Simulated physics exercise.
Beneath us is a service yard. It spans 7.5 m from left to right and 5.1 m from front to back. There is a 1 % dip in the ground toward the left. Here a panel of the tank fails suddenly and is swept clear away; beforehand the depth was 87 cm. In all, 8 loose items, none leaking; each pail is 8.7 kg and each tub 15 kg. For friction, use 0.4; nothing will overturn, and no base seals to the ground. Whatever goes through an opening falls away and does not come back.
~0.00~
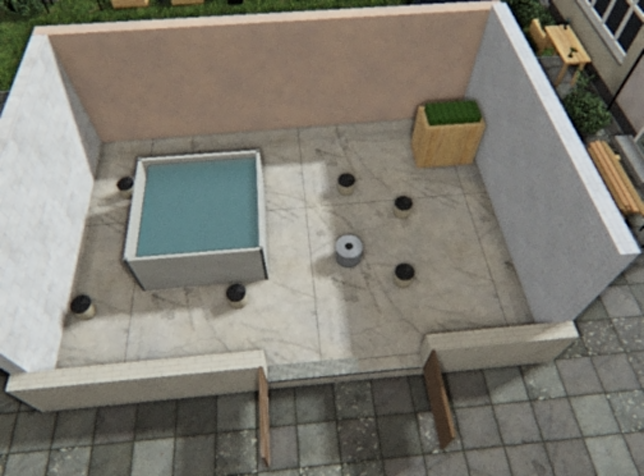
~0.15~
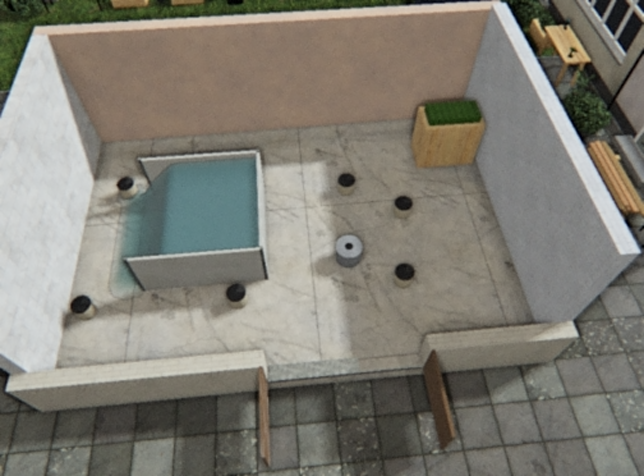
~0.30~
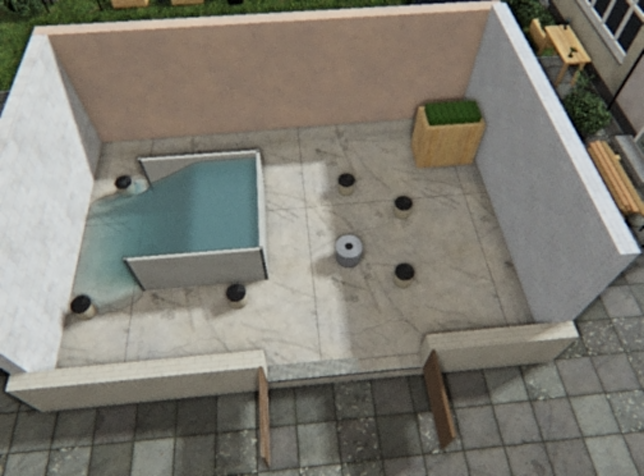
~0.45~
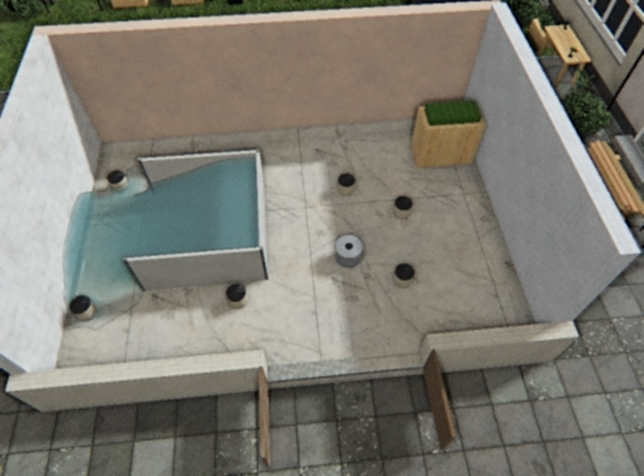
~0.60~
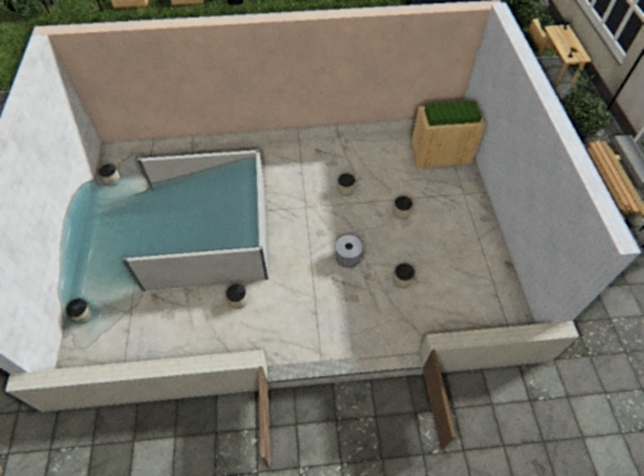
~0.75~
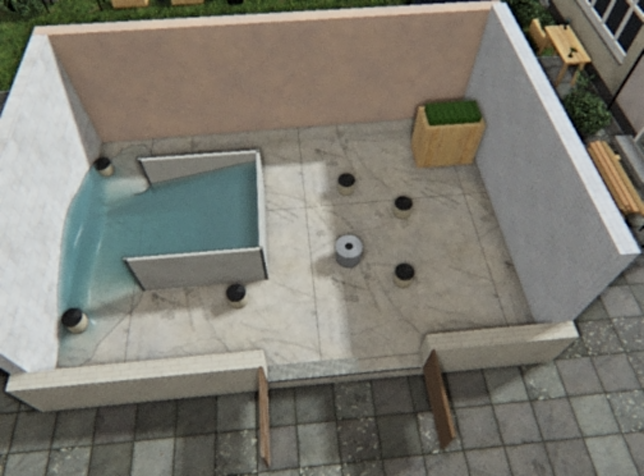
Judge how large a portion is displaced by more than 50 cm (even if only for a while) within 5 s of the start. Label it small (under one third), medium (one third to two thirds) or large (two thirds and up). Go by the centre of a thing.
Large.
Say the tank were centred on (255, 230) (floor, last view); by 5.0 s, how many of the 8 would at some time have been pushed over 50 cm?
That would give 5.
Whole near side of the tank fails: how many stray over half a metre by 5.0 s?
That gives 4 of them.
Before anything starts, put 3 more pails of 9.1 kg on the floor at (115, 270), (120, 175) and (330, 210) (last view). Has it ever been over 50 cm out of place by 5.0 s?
Beyond it, beyond it, within it.
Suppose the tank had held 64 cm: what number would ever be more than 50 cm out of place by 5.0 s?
Then it comes to 4.
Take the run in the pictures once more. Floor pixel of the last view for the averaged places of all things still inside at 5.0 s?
Close to (390, 227).
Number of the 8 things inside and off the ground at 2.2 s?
Of them, 0.
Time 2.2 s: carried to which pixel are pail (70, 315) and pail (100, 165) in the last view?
Estimated pixels: (231, 301) and (236, 163).
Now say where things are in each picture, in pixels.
In the first picture, a pail at (125, 183) rests on the ground; a pail at (81, 304), on the bottom; 3.9 m2 under water; 0 of 8 have shifted.
In the second picture, a pail at (125, 183), on the bottom; a pail at (81, 304) rests on the ground; water covers 5.2 m2; 0 of 8 have shifted.
In the third picture, a pail at (123, 182), on the bottom, 6 cm from its start; a pail at (81, 304), on the bottom; 6.8 m2 under water; 1 of 8 have shifted.
In the fourth picture, a pail at (116, 177) rests on the ground, 28 cm from its start; a pail at (80, 304) rests on the ground; water covers 7.3 m2; 1 of 8 have shifted.
In the fifth picture, a pail at (107, 170) rests on the ground, 53 cm from its start; a pail at (76, 307) rests on the ground, 8 cm from its start; water covers 7.9 m2; 2 of 8 have shifted.
In the sixth picture, a pail at (102, 163), on the bottom, 76 cm from its start; a pail at (72, 317) rests on the ground, 25 cm from its start; 8.5 m2 under water; 2 of 8 have shifted.
After 1.1 s 2 of 8 are over 50 cm from their spots; 0 afloat.
After 2.2 s 2 of 8 are over 50 cm from their spots; 0 afloat.
After 3.5 s 5 of 8 are over 50 cm from their spots; 0 afloat.
After 5.0 s 7 of 8 are over 50 cm from their spots, and 7 have been at some point; 0 afloat.
